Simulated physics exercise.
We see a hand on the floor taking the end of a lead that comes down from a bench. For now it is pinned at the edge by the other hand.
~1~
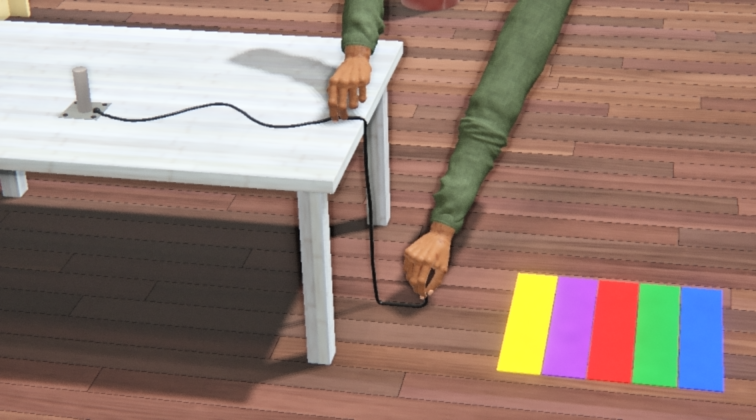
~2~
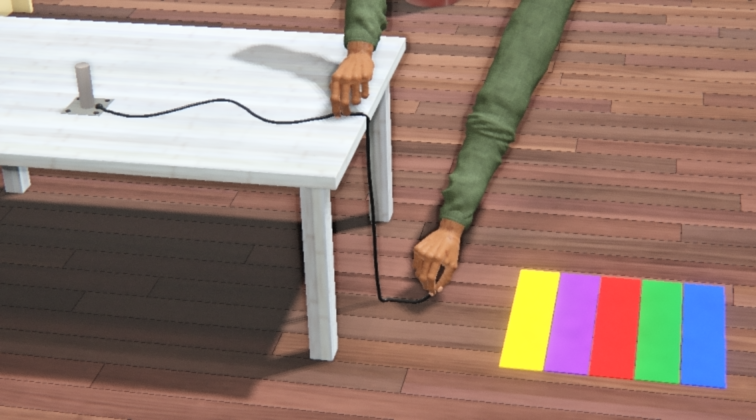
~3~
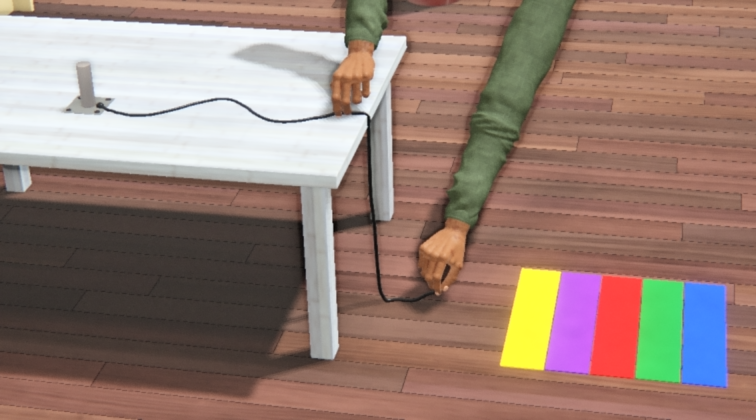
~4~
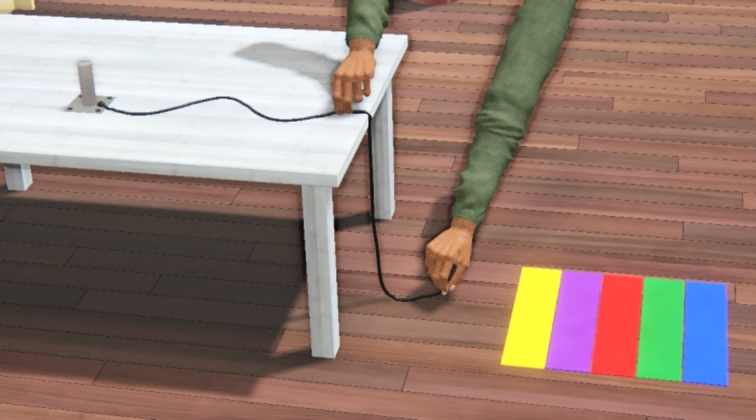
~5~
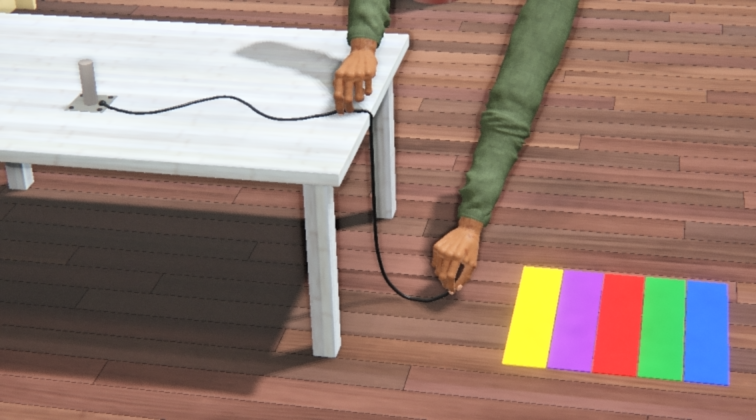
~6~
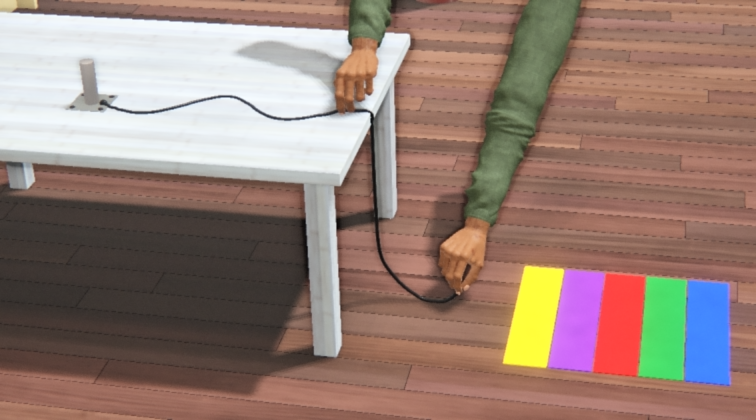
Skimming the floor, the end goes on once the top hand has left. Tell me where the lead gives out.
It gives out over the red strip.
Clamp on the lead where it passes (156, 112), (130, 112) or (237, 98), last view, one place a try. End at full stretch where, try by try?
In order of the tries: About (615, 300), then (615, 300), then (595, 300).
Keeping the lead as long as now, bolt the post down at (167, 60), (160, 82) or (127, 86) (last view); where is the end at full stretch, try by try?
Try by try: (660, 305), (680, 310) and (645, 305).
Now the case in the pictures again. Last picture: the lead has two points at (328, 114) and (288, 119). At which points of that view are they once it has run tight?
They end up at (370, 119) and (330, 113).
A little later, end near (536, 295); over yellow.
Next, end near (591, 300); over purple.
When it is tight, end near (624, 303); over red. The end stops over the red strip.
